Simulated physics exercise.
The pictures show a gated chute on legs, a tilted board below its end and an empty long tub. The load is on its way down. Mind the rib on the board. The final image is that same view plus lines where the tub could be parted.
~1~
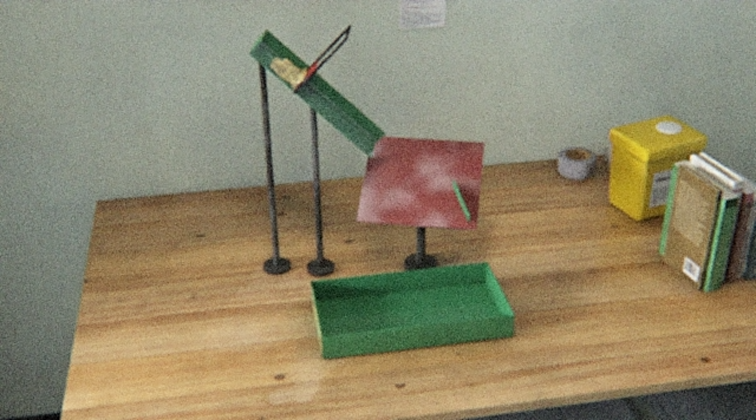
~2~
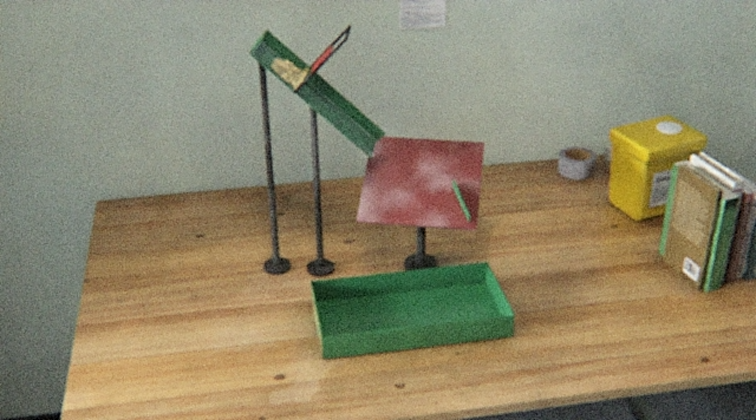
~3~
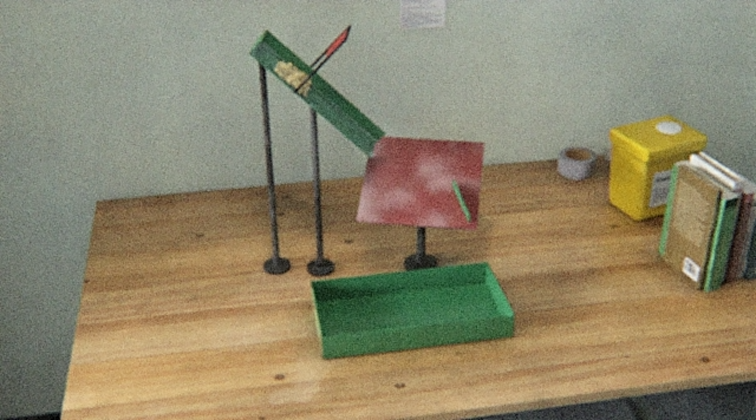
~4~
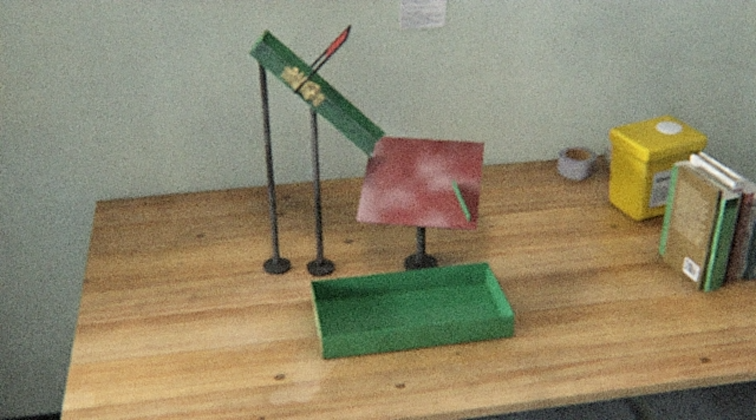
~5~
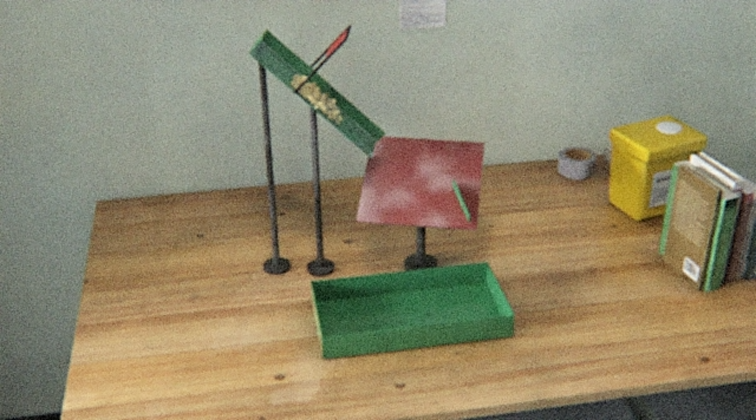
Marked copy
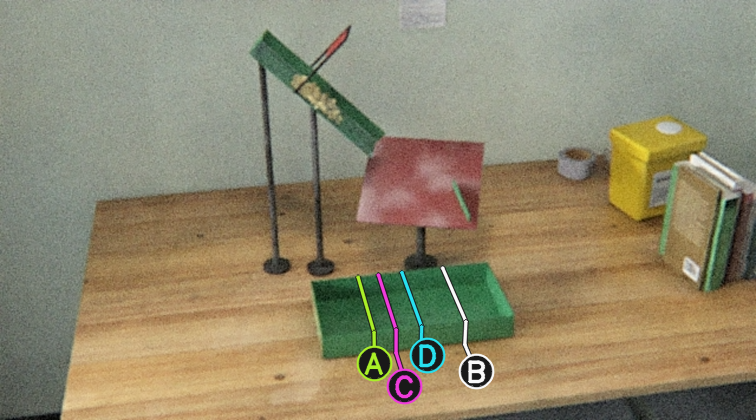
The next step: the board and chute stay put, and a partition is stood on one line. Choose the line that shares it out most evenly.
Choose B.
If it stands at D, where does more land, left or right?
More lands on the right.
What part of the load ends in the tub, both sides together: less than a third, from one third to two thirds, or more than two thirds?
It is more than two thirds.
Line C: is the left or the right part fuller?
The right side.
On the marked copy, line A crosses the front rim at (373, 331); line B crosses the front rim at (465, 320); line C crosses the front rim at (395, 328); line D crosses the front rim at (421, 325).
If A is chosen, of what is caught, none on the left of the divider, all on the right.
If B is chosen, of what is caught, about a quarter on the left of the divider, about two thirds on the right.
If C is chosen, of what is caught, a stray few on the left of the divider, nearly all on the right.
If D is chosen, of what is caught, a small part on the left of the divider, nearly all on the right.
